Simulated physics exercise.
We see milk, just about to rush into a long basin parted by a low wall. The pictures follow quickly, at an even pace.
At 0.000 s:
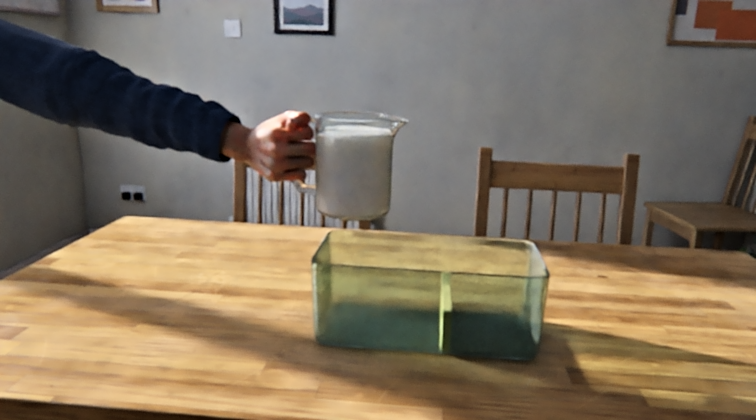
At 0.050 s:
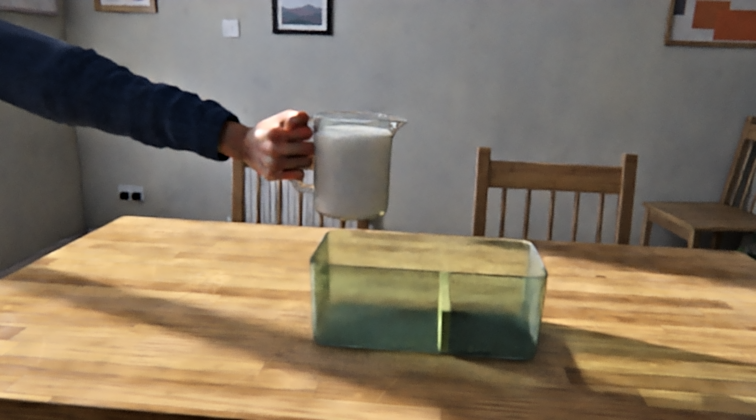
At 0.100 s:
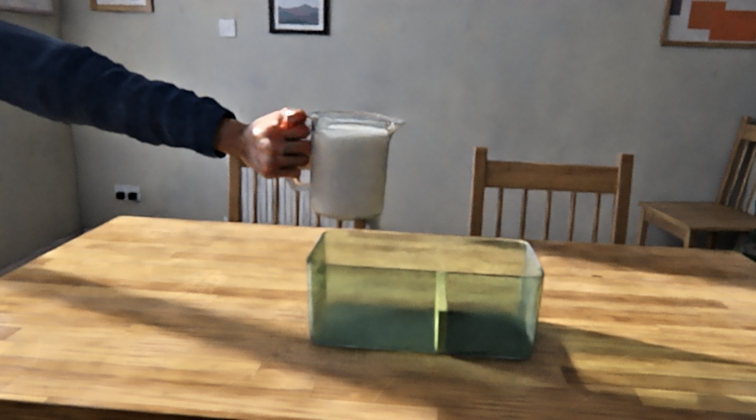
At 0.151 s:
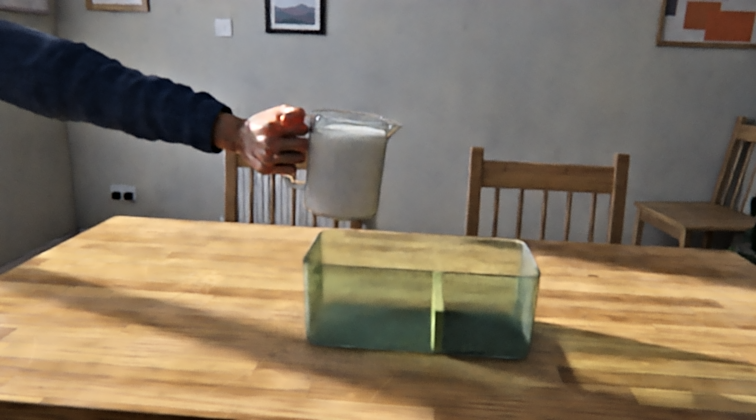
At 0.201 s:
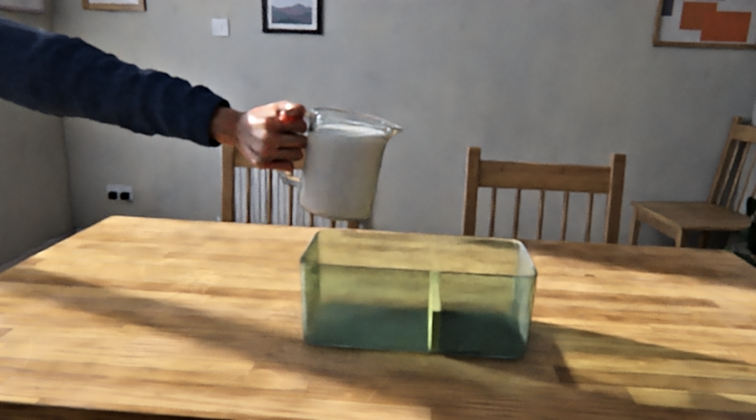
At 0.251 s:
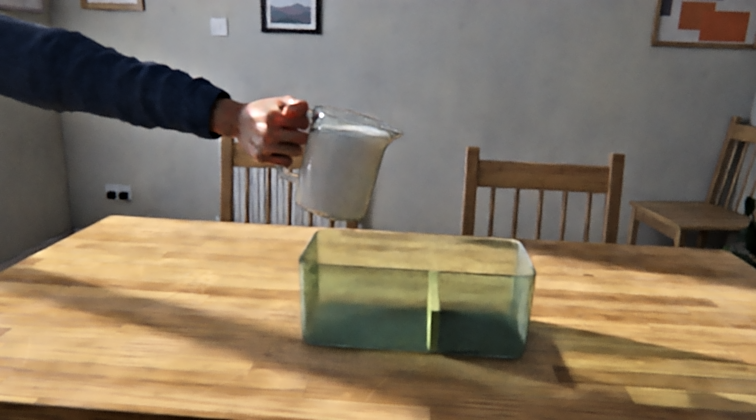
A hand held a clear jug of milk above a greenish glass basin with a low divider on a wooden table, then slowly tilted the jug a little to the right.
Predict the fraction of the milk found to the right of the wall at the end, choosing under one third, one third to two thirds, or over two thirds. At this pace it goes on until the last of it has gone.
Prediction: One third to two thirds.
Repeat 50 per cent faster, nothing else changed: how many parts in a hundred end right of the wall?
Something like 30 in a hundred.
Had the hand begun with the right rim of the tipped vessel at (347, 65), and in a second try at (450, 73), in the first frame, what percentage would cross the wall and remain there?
The first start gives some 5 %, the second some 75 %.
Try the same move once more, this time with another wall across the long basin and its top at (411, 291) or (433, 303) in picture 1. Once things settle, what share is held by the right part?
95 % then 70 %.
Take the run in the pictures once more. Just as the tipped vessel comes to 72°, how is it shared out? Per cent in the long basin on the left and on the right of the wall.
Left side: 0 in a hundred; right side: 5 in a hundred.
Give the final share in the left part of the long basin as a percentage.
I'd put it at around 55 %.
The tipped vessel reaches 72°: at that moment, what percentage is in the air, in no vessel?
Airborne fraction: Approx. 15 %.
By 0.66 s the tilt is 72° and 79 per cent is still to pour, 0 is left of the wall and 7 right of it.
By 0.96 s the tilt is 106° and 24 per cent is still to pour, 23 is left of the wall and 39 right of it.
By 1.27 s the tilt is 111° and 1 per cent is still to pour, 53 is left of the wall and 44 right of it.
By 1.61 s the tilt is 111° and 0 per cent is still to pour, 55 is left of the wall and 44 right of it.
At rest 55 per cent lies left of the wall, 44 right of it and 1 outside.
